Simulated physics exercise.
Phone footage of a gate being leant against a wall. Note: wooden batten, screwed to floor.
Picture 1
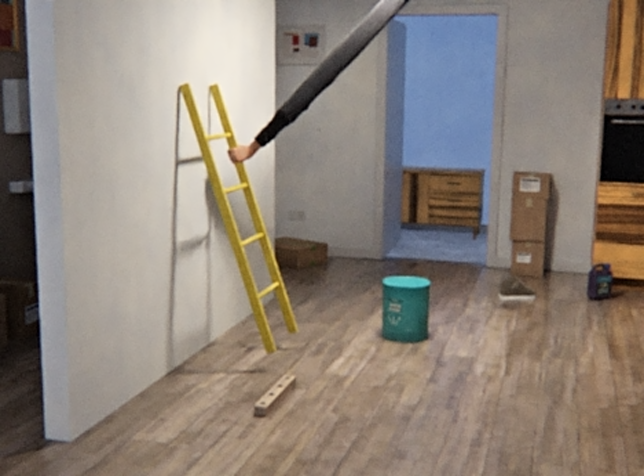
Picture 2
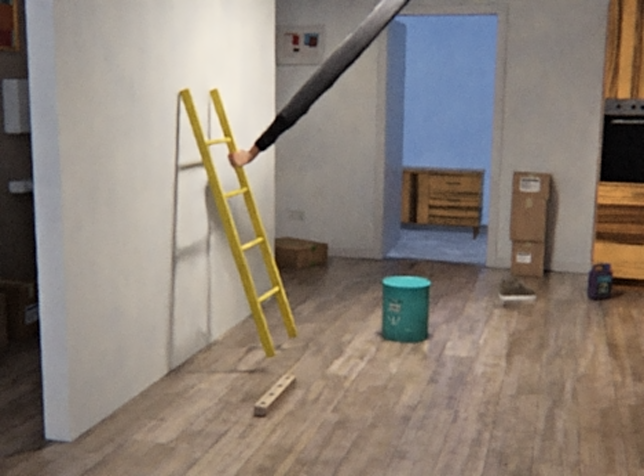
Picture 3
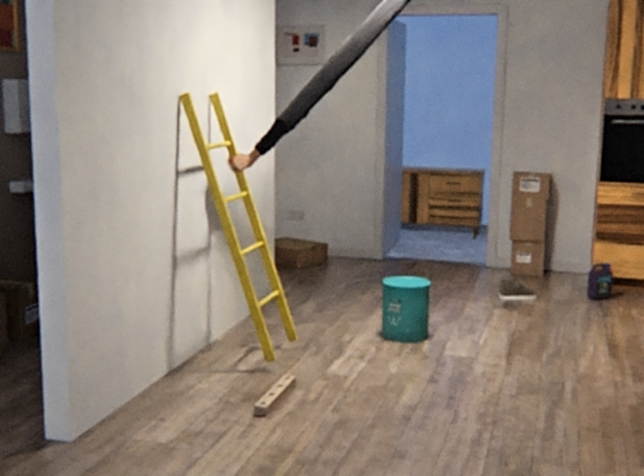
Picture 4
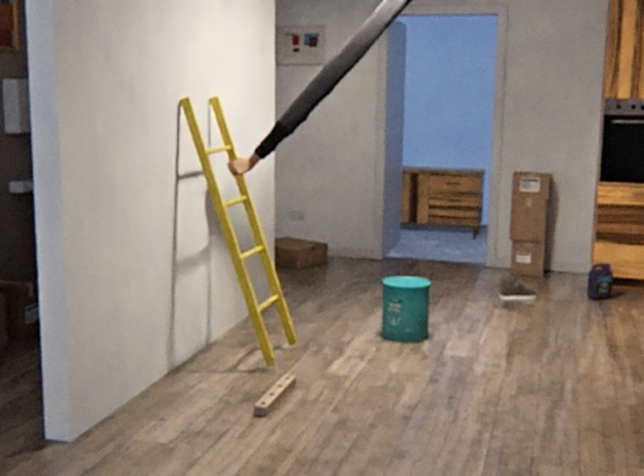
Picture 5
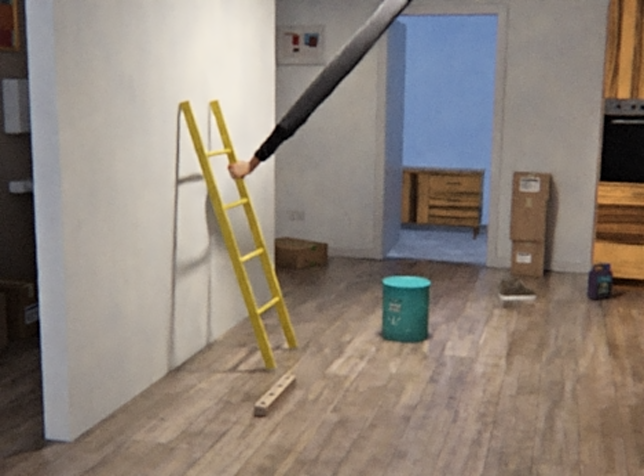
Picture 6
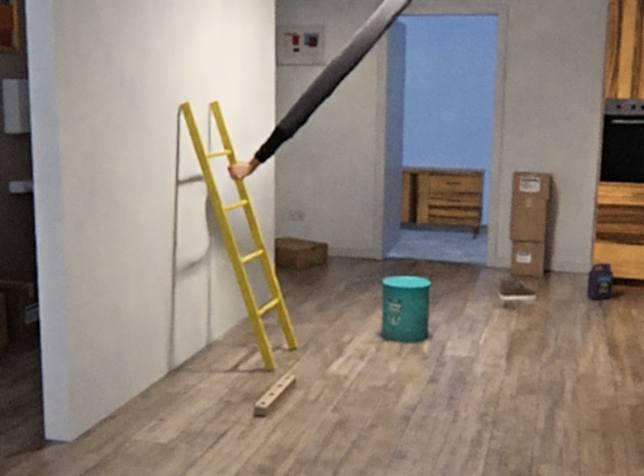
A yellow barred frame leans against a pale wall at the left of a wood-floored room, seen from a fixed, slightly raised view. A dark-sleeved arm reaches in from the top to grip it, with a wooden batten on the floor near its foot, a turquoise pail to the right, and brown boxes behind. The hand lowers the frame slightly, then keeps hold as it rests almost still.
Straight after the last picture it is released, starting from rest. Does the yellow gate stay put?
Yes. It keeps standing.
Then, 1.20 s on from there, yellow gate at rest near (242, 232).
In the end, the yellow gate holds its place, near (242, 232); the other things unmoved.
